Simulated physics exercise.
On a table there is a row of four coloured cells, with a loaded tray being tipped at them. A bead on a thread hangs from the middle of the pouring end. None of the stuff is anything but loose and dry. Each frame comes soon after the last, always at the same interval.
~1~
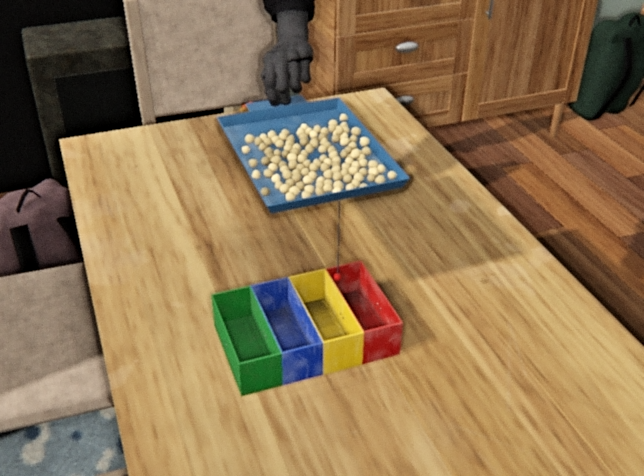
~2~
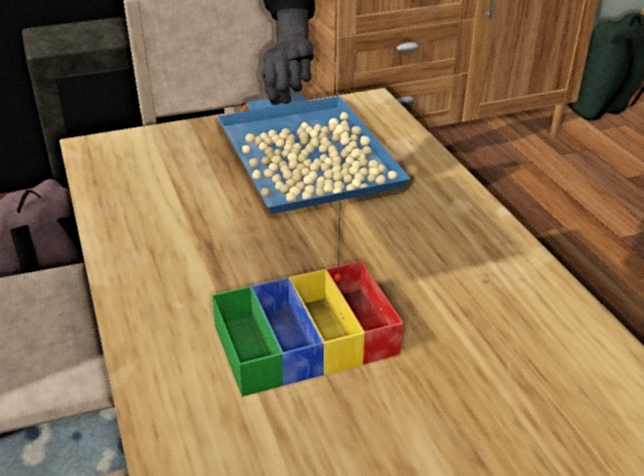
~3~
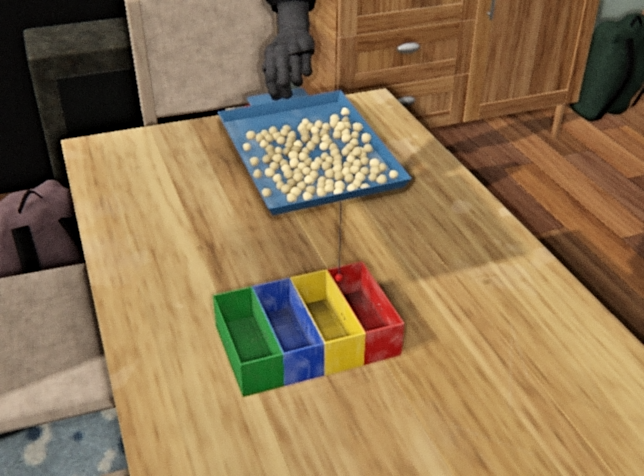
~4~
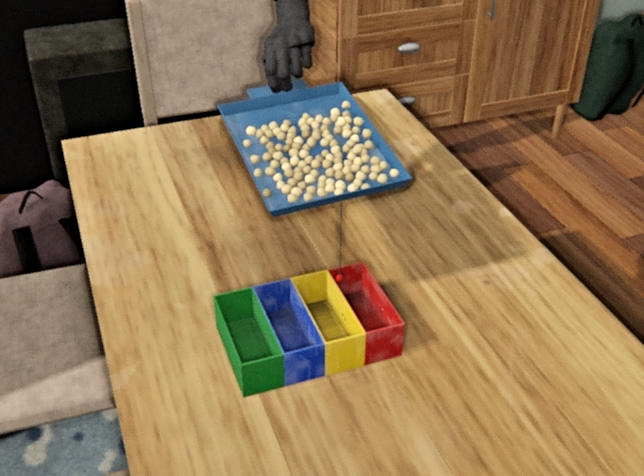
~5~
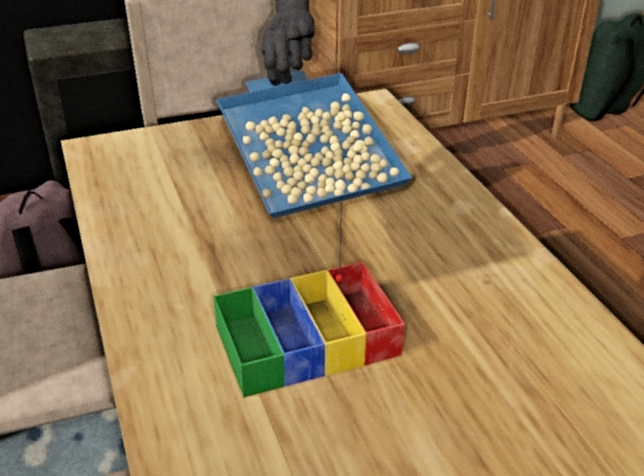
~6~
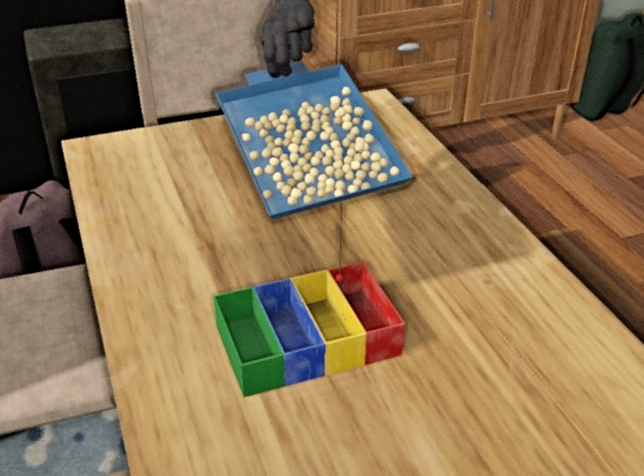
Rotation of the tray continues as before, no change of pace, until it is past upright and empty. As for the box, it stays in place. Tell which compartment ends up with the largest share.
The blue compartment ends up with the largest share.
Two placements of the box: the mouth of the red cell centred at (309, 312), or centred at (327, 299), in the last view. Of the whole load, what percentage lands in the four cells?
You'd get 80 per cent first and 90 per cent second.
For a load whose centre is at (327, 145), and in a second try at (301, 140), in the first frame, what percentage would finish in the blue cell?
It would be 50 in a hundred, and then 50 in a hundred.
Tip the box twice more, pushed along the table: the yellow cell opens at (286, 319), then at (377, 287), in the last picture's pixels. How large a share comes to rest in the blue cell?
10 %, 20 %.
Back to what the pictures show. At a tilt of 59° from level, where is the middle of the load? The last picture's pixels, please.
In the last view, the load is centred close to (313, 185).
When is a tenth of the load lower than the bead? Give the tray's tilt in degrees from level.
Angle reached: About 65°.
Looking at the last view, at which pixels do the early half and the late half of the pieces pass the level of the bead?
I'd say around (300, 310) at first, then around (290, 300).
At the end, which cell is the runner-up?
Next after the leader comes the yellow cell.
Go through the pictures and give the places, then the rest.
The first picture shows corners of the pouring end (271, 202) and (403, 176), level; middle of the load (324, 159), macadamia nuts; bead on its thread (338, 277); green cell (261, 371); blue cell (303, 361); yellow cell (343, 350); red cell (382, 340).
The second picture shows corners of the pouring end (272, 203) and (403, 177), level; middle of the load (324, 159).
The third picture shows corners of the pouring end (272, 205) and (404, 177), tipped barely, lowest at the left corner; middle of the load (325, 157).
The fourth picture shows corners of the pouring end (273, 207) and (405, 176), tipped a little, lowest at the left corner; middle of the load (326, 154).
The fifth picture shows corners of the pouring end (273, 209) and (405, 175), tipped a little, lowest at the left corner; middle of the load (326, 151).
The sixth picture shows corners of the pouring end (273, 210) and (406, 175), tipped a little, lowest at the left corner; middle of the load (326, 149); green cell (263, 373); blue cell (305, 362); yellow cell (345, 351); red cell (384, 341).
Just after the last frame, tray tipped steeply; almost all on the tray; about a tenth falling or outside the box.
A moment on, tray tipped right over; roughly a third in the blue cell; roughly a third in the yellow cell; about a tenth in the green cell; about a tenth in the red cell; about a tenth falling or outside the box.
Further on, tray tipped past a quarter turn; roughly half in the blue cell; roughly a third in the yellow cell; about a tenth in the green cell; about a tenth in the red cell; about a tenth falling or outside the box.
When it is over, tray tipped past a quarter turn; roughly half in the blue cell; roughly a third in the yellow cell; about a tenth in the green cell; about a tenth in the red cell; about a tenth outside the box.
